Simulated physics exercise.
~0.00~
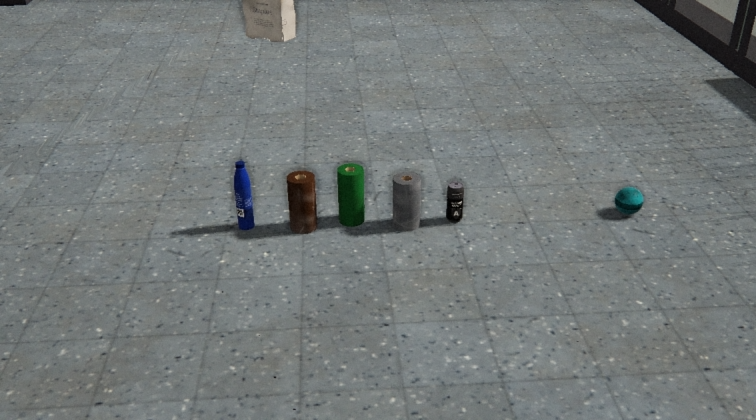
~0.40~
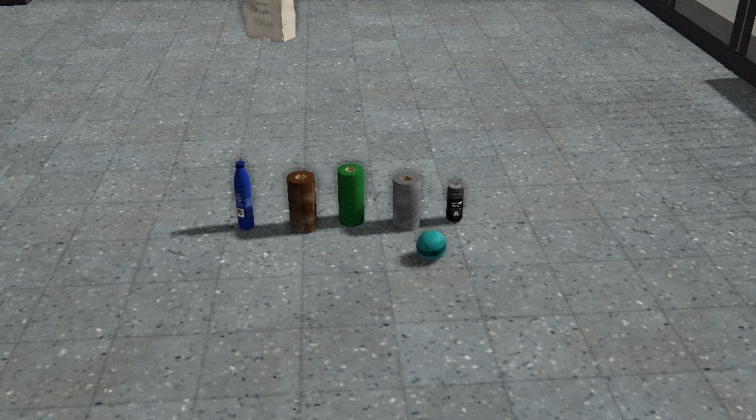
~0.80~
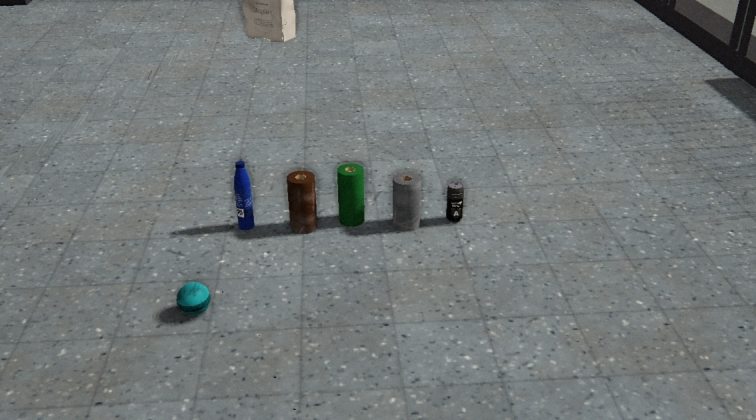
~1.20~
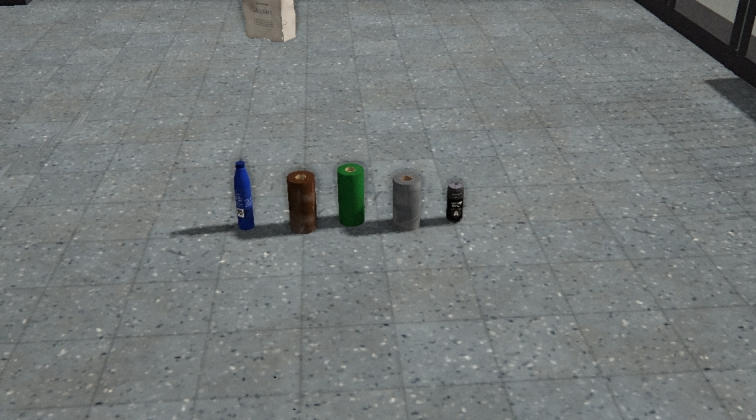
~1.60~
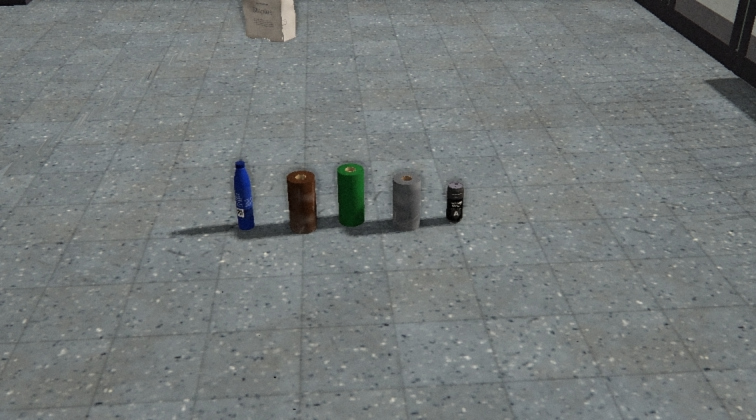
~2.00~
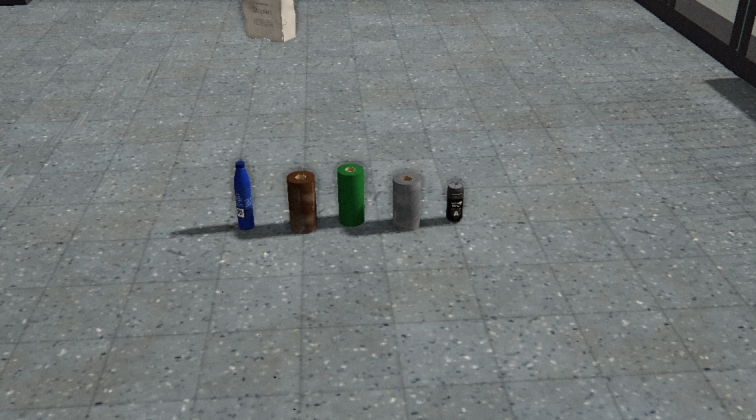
In the video, a turquoise ball rolls from the right across a tiled floor, passing in front of a row of a blue bottle, brown, green and grey rolls, and a black can. It leaves view at the left, and all five objects remain standing.
